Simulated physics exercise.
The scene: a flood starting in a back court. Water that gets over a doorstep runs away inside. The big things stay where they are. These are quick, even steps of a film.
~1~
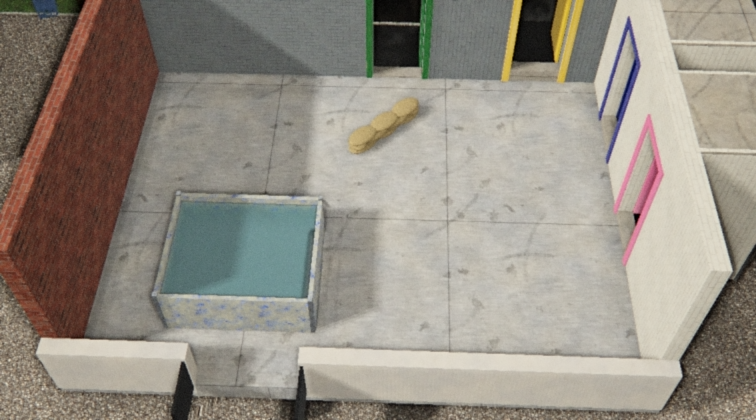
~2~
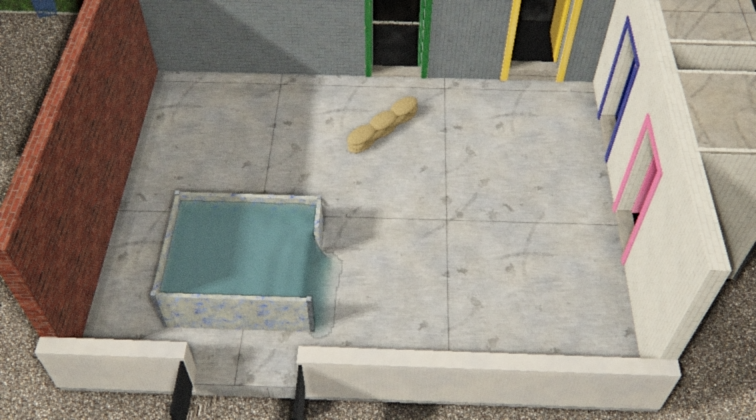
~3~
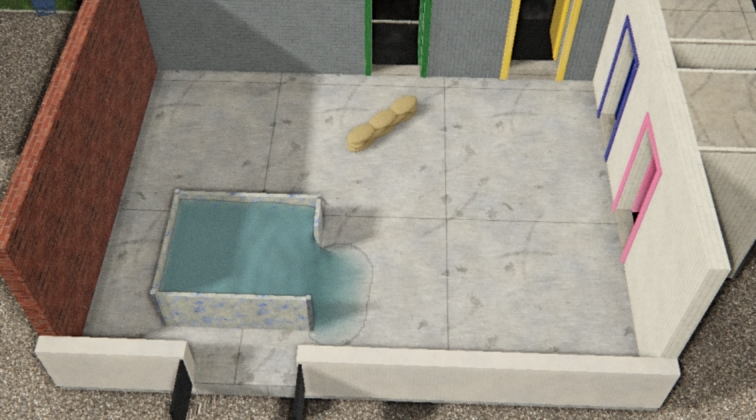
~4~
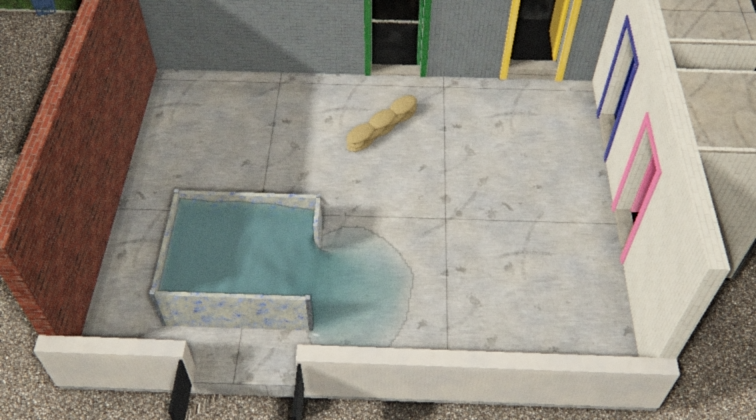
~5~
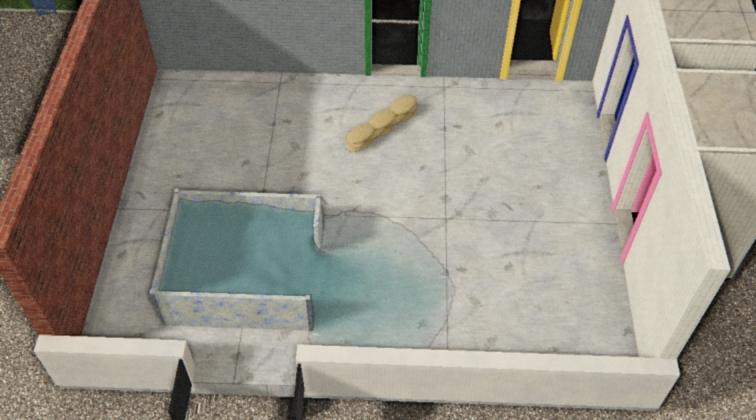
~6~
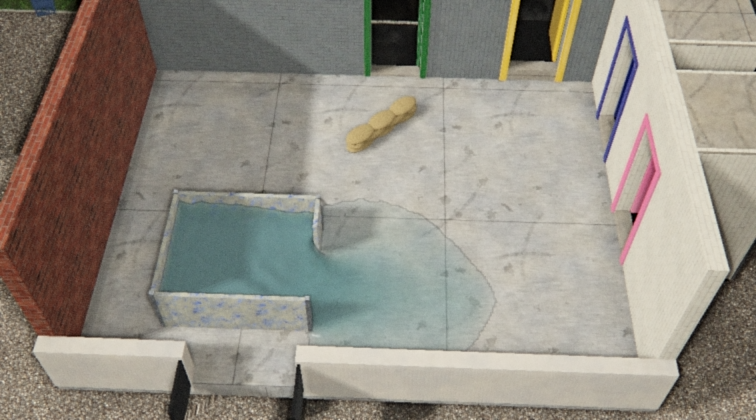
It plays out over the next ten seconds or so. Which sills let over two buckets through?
The pink door lets in a lot; the yellow door admits no more than that; the green door lets in a lot; the blue door admits no more than that.
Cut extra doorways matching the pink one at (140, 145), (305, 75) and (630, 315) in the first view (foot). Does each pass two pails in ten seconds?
One after the other: Is under, keeps below it, is over.
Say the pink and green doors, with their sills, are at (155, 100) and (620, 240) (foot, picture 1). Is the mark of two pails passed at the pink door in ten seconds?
The pink door stays under.
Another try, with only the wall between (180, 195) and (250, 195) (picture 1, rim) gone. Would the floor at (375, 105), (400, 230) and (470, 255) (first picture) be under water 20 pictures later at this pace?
One after the other: Flooded, no water, no water.
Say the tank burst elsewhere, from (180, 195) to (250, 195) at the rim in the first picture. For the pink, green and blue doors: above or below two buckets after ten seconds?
Pink lets less in, green is over, blue lets less in.
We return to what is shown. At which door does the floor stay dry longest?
That is the green door.
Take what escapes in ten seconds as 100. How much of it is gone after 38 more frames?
Some 65 per cent.
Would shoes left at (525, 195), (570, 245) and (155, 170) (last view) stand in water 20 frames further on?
As listed: Flooded, covered, clear.
A moment on, water covers 30 % of the floor; the pink door not reached, the yellow door not reached, the green door not reached, the blue door not reached.
Next, water covers 35 % of the floor; the pink door under two buckets in, the yellow door not reached, the green door not reached, the blue door not reached.
Then, water covers 45 % of the floor; the pink door over two buckets in, the yellow door not reached, the green door not reached, the blue door wet at the sill, nothing in.
Later, water covers 60 % of the floor; the pink door far over two buckets in, the yellow door wet at the sill, nothing in, the green door wet at the sill, nothing in, the blue door wet at the sill, nothing in.
In the end, water covers 90 % of the floor; the pink door far over two buckets in, the yellow door wet at the sill, nothing in, the green door over two buckets in, the blue door wet at the sill, nothing in.
